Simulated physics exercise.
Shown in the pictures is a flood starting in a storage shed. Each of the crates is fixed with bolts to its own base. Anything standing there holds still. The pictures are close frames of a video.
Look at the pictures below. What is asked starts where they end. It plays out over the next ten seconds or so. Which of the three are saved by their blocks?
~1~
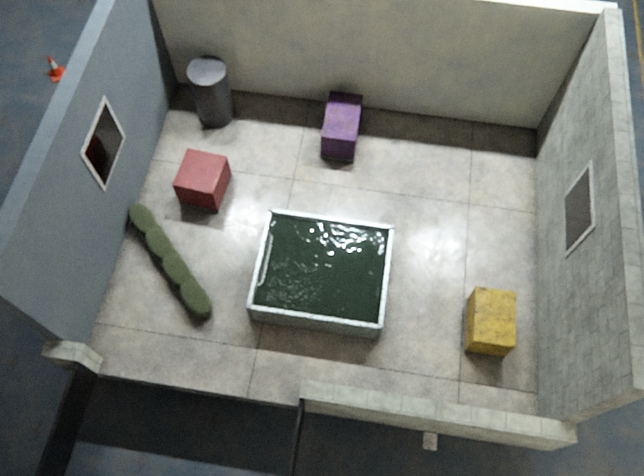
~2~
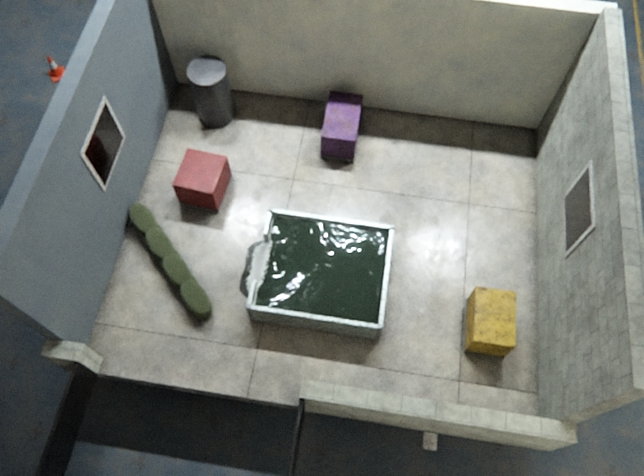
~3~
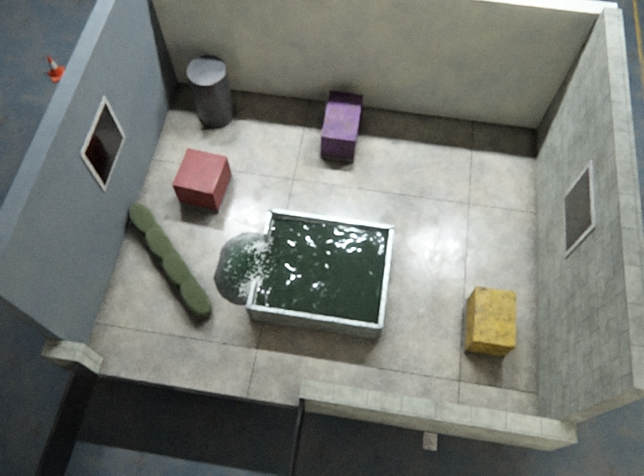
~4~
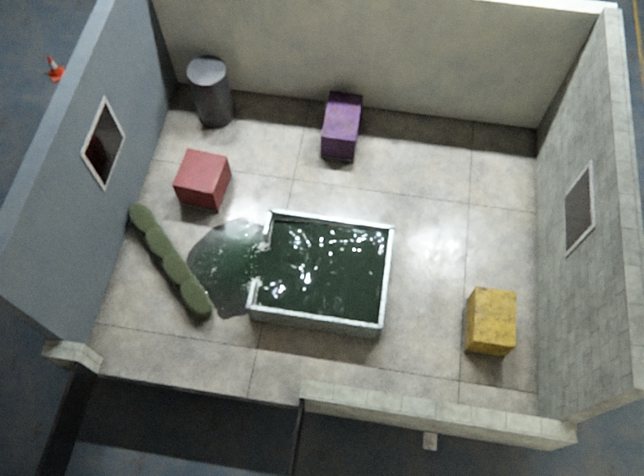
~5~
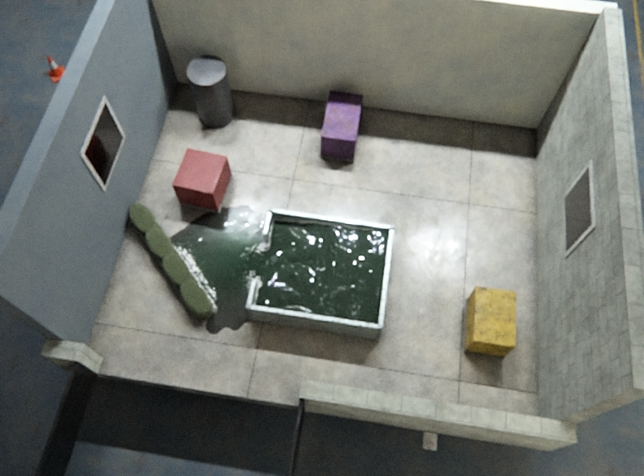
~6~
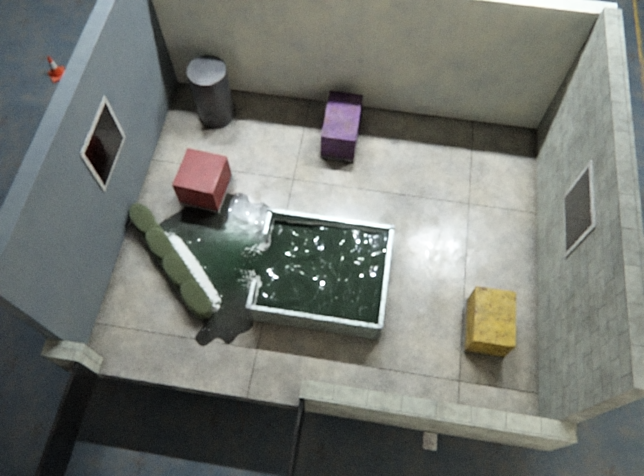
One by one: The yellow crate is out of reach, the red crate is within reach, the purple crate is within reach.
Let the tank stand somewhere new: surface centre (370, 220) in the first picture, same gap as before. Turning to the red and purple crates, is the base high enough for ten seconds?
Note - red is overtopped; purple is overtopped.
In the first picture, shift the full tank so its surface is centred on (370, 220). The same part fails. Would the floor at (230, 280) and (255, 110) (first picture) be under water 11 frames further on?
In order: Inundated and inundated.
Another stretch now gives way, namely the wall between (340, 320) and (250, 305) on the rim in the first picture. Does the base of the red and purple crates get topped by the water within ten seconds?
The red one is untouched; the purple one is untouched.
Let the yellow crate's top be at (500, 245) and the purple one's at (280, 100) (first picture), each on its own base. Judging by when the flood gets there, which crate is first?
The red-painted one.
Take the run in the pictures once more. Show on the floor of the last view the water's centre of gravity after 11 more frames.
About (269, 256).
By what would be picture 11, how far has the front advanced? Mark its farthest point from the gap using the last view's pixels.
I'd point to (151, 163).
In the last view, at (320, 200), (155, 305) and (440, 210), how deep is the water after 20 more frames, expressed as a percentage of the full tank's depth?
The three come to some 2, 2 and 0 per cent respectively.
A moment on, water covers 10 % of the floor; the yellow crate not reached, the red crate water round its plinth, the purple crate not reached.
Next, water covers 20 % of the floor; the yellow crate not reached, the red crate water round its plinth, the purple crate not reached.
Then, water covers 30 % of the floor; the yellow crate not reached, the red crate water round its plinth, the purple crate water round its plinth.
Later, water covers 45 % of the floor; the yellow crate not reached, the red crate water round its plinth, the purple crate water round its plinth.
In the end, water covers 65 % of the floor; the yellow crate stayed above the water, the red crate was topped, the purple crate was topped.
